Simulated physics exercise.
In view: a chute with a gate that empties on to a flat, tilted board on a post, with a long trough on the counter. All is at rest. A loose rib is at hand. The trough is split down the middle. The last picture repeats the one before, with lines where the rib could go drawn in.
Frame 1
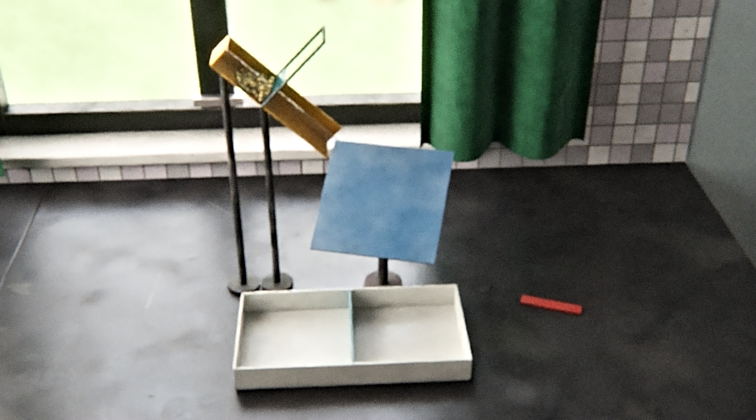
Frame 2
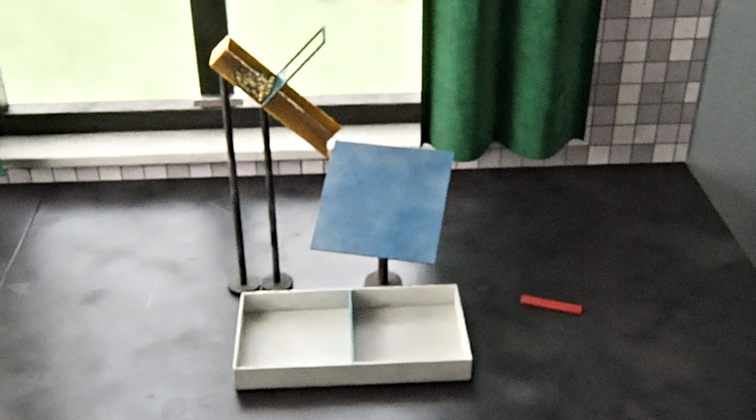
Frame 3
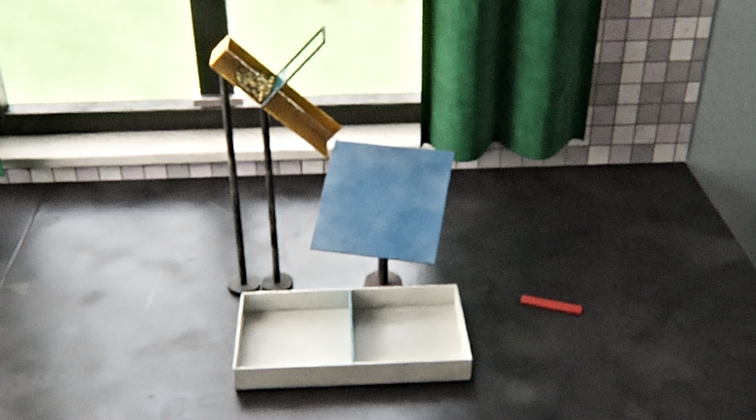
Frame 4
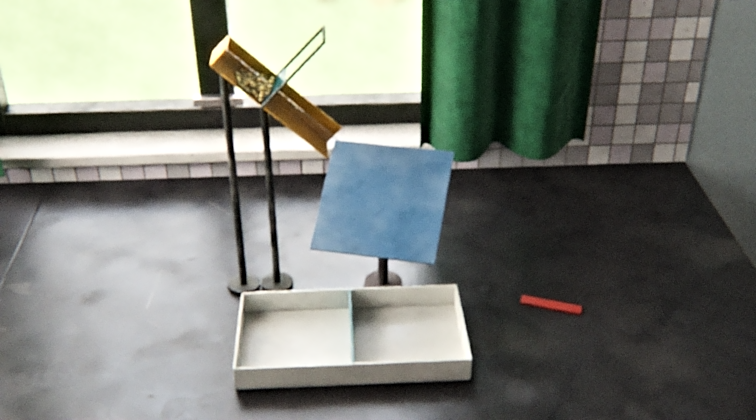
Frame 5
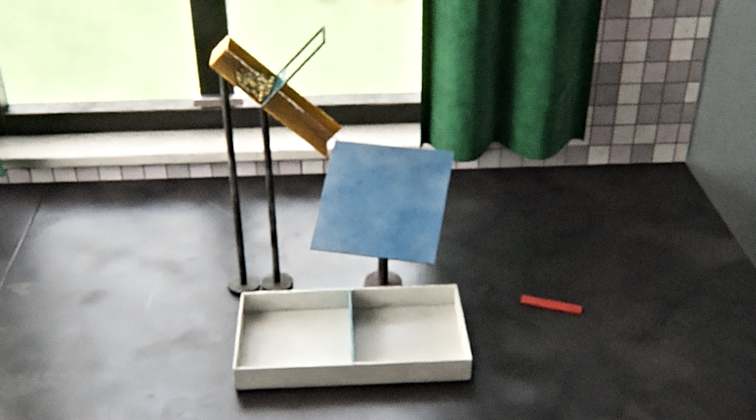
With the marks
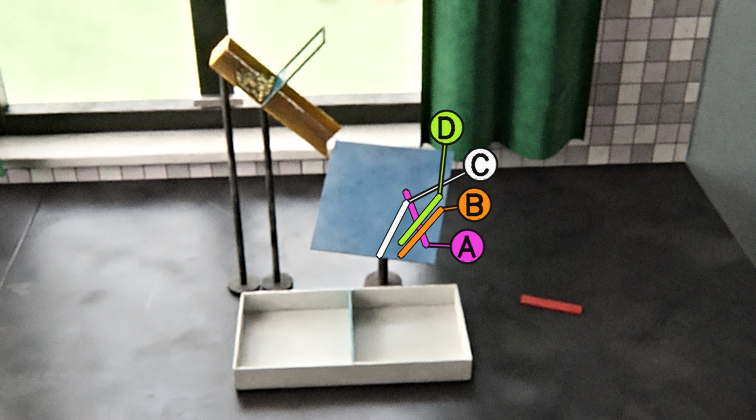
The footage shows a yellow chute holding small pale pieces behind a gate, above a tilted blue board and a divided white trough, with a red strip lying to the right on the dark counter; nothing visibly moves.
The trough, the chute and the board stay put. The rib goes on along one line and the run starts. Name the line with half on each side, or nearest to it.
I would pick line C.
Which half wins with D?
More lands on the right.
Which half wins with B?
More lands on the right.
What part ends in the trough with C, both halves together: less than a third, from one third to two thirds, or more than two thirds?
More than two thirds.
On the marked copy, line A from (406, 192) to (426, 244); line B from (440, 209) to (400, 255); line C from (406, 202) to (379, 255); line D from (439, 196) to (401, 242).
With A, of what is caught, about a tenth in the left half, the larger part in the right.
With B, of what is caught, roughly a quarter in the left half, the larger part in the right.
With C, of what is caught, roughly half in the left half, roughly half in the right.
With D, of what is caught, roughly a quarter in the left half, the larger part in the right.
